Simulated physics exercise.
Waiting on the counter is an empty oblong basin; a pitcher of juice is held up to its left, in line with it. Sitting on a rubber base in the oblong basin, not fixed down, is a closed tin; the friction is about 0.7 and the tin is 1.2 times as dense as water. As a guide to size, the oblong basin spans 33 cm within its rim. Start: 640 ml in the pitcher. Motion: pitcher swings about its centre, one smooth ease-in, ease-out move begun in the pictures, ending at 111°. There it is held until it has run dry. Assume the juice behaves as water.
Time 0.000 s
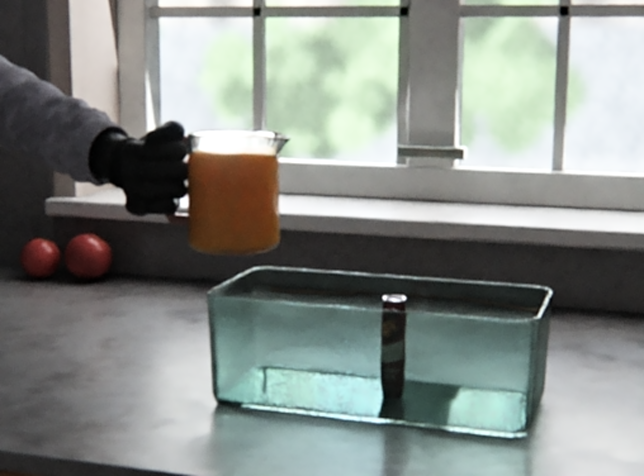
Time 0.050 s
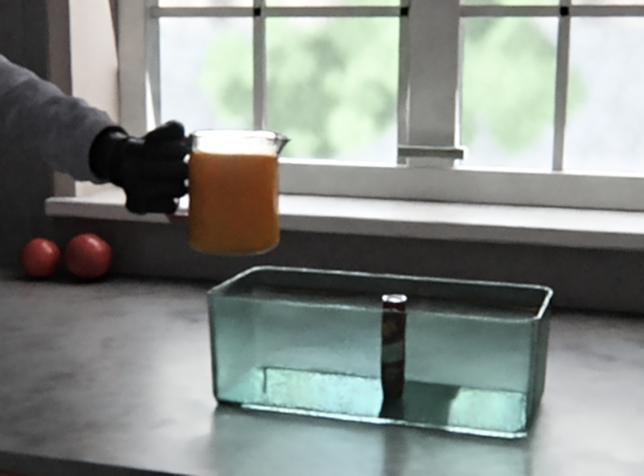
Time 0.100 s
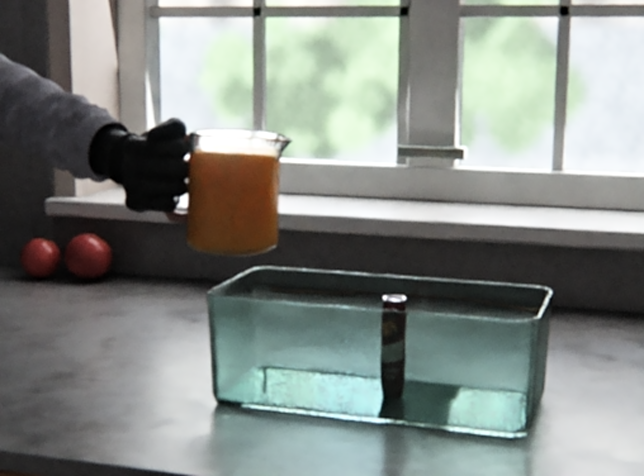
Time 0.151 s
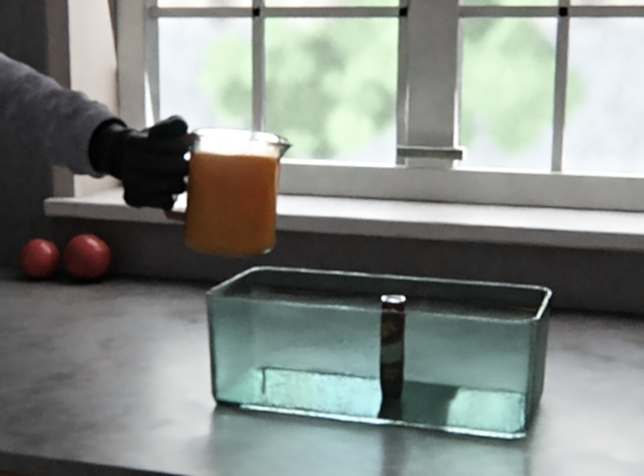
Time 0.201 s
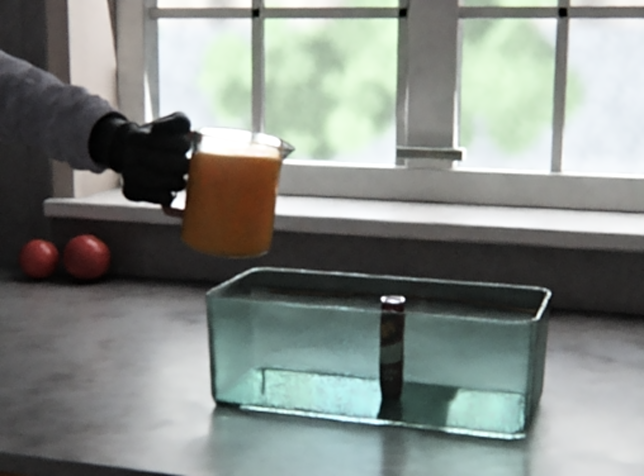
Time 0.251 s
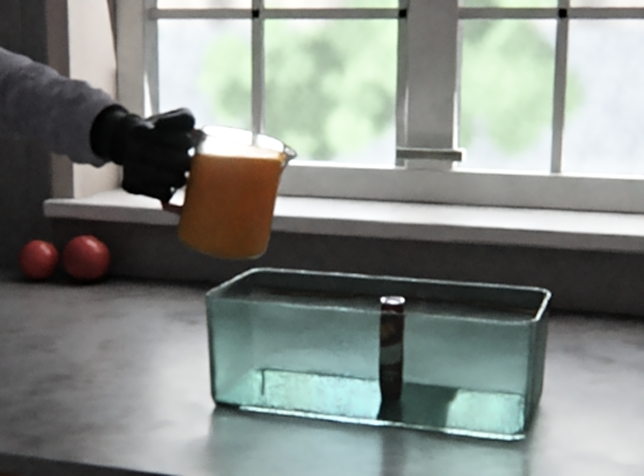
A black-gloved hand on a grey-sleeved arm at left holds up a clear pitcher of orange juice and tilts it slowly rightward, slightly at first, then more noticeably, its juice staying level. Below and to the right, a greenish glass basin with a dark upright tin inside sits on a grey counter, two red tomatoes at far left. The steady, slightly raised view faces a white-framed window with blurred greenery outside.
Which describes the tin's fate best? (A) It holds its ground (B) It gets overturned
The answer is A.
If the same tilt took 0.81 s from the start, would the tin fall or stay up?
In that case the tin does not tip.
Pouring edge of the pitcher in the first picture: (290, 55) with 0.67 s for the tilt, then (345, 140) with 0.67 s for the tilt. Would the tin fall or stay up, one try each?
First it tips over; then it tips over.
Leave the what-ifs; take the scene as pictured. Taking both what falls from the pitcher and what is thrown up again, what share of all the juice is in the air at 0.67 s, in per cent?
It comes to roughly 12 per cent.
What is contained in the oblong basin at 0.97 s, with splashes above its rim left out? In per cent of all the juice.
62 per cent, give or take a little.
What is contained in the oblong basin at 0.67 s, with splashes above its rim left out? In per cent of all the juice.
Estimate - around 7 in a hundred parts.
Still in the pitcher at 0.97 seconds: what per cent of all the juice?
I'd say some 26 per cent remains.
Then, 0.67 s in, the tilt is 70° and 81 per cent is still to pour; the tin stands where it began.
Then, 0.97 s in, the tilt is 105° and 26 per cent is still to pour; the tin stands where it began.
Then, 1.29 s in, the tilt is 111° and 1 per cent is still to pour; the tin stands where it began.
Then, 1.64 s in, the tilt is 111° and 0 per cent is still to pour; the tin stands where it began.
Finally, the tin stands where it began.
